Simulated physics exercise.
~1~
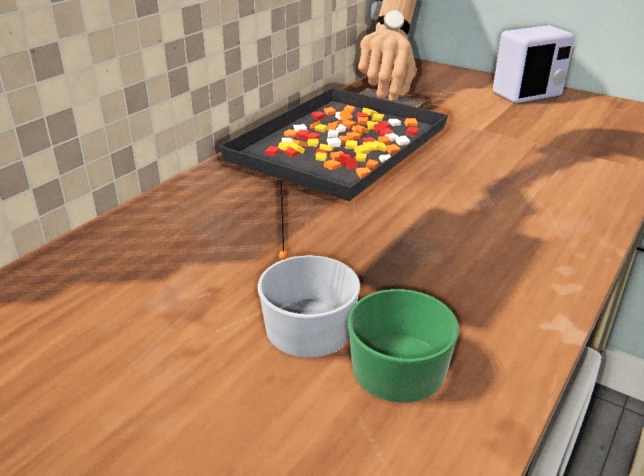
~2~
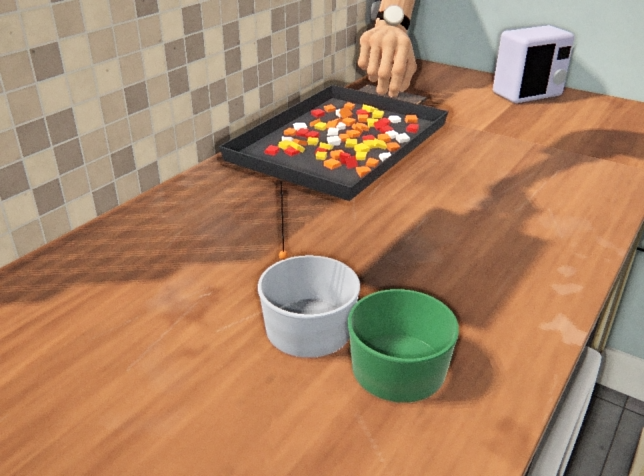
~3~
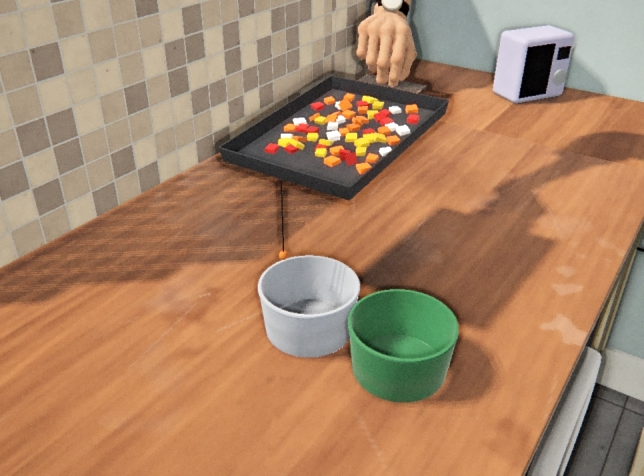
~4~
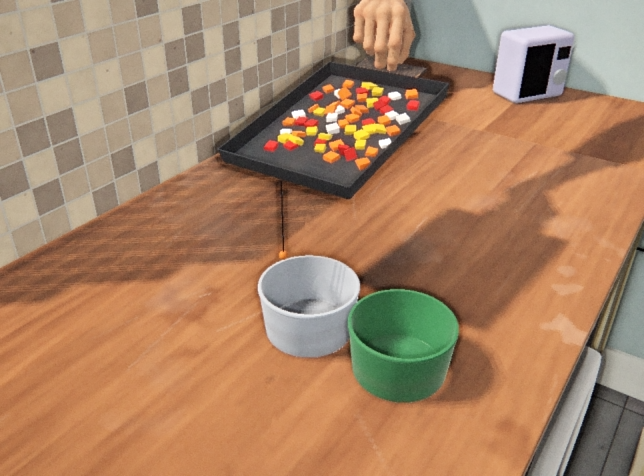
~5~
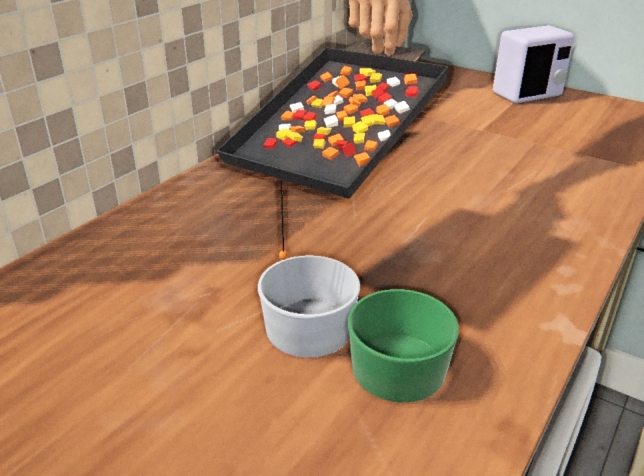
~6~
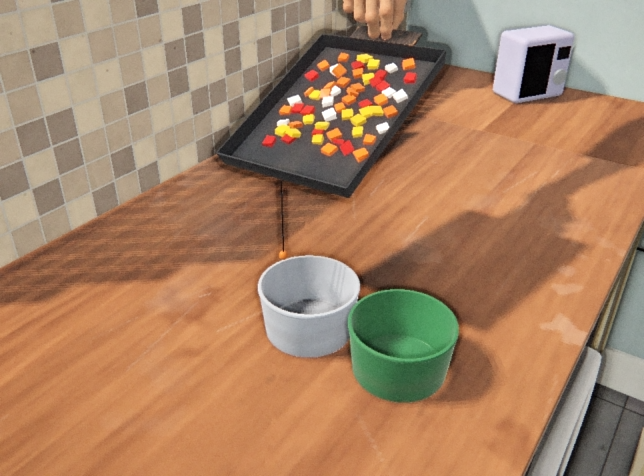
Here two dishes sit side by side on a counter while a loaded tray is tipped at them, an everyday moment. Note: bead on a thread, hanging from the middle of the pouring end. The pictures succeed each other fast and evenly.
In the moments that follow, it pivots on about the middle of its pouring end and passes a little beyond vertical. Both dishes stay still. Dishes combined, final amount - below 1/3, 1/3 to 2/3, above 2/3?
Below 1/3.
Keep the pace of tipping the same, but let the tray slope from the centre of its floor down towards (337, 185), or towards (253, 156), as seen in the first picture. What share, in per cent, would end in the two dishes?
Shares: 90 %, then 0 %.
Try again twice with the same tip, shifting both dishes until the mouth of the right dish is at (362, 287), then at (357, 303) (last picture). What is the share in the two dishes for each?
Close to 10 in a hundred first, close to 40 in a hundred second.
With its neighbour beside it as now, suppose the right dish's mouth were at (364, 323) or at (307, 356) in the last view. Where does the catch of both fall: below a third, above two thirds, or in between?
Try 1 - one to two thirds; try 2 - under a third.
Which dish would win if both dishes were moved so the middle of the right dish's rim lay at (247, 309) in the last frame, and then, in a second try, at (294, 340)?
On the first try it would be the one to the right, on the second the one to the left.
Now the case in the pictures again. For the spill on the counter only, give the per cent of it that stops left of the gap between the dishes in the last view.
Share on the left: Near 100 %.
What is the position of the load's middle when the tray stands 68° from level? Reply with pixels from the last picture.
Near (273, 153).
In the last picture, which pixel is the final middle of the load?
At about (239, 332), give or take.
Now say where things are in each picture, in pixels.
In the first picture, corners of the pouring end at (223, 146) and (350, 185), level; middle of the load at (353, 136), mosaic tiles; left dish at (280, 328); right dish at (376, 372); bead on its thread at (284, 255).
In the second picture, corners of the pouring end at (223, 146) and (350, 185), level; middle of the load at (353, 134).
In the third picture, corners of the pouring end at (222, 147) and (349, 185), tipped barely, lowest at the left corner; middle of the load at (353, 127).
In the fourth picture, corners of the pouring end at (221, 148) and (348, 185), tipped a little, lowest at the left corner; middle of the load at (353, 118).
In the fifth picture, corners of the pouring end at (220, 150) and (347, 185), tipped clearly, lowest at the left corner; middle of the load at (351, 109).
In the sixth picture, corners of the pouring end at (219, 152) and (345, 185), tipped clearly, lowest at the left corner; middle of the load at (349, 100); left dish at (280, 328); right dish at (376, 372).
Soon after the last picture, tray tipped steeply; nearly all on the tray; a small part in the air.
A little later, tray tipped past a quarter turn; most on the tray; a small part outside both; a small part in the air.
Later still, tray tipped past a quarter turn; about a quarter in the left dish; most outside both.
At rest, tray tipped past a quarter turn; none in the right dish; about a quarter in the left dish; most outside both.
